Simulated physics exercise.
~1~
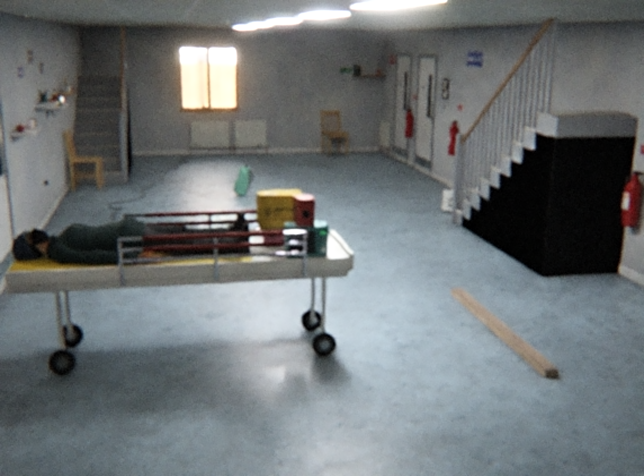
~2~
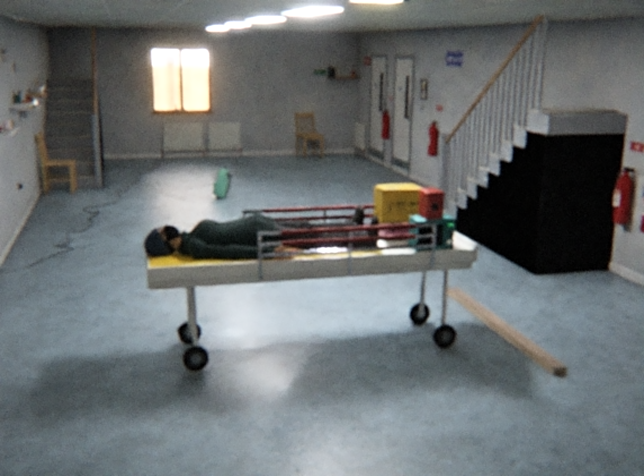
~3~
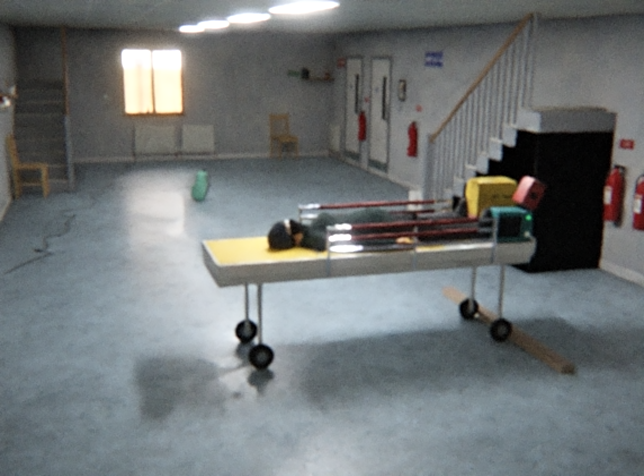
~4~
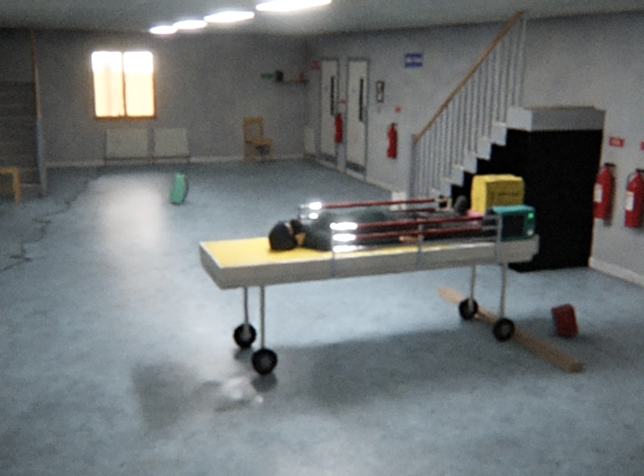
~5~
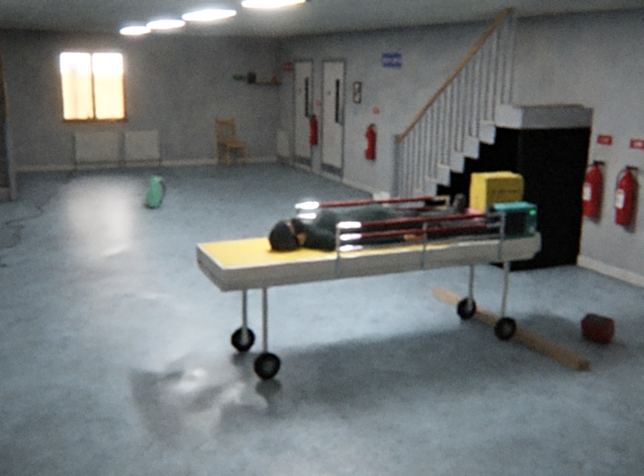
A person lying on a trolley rolls right and stops, and a red box falls off.
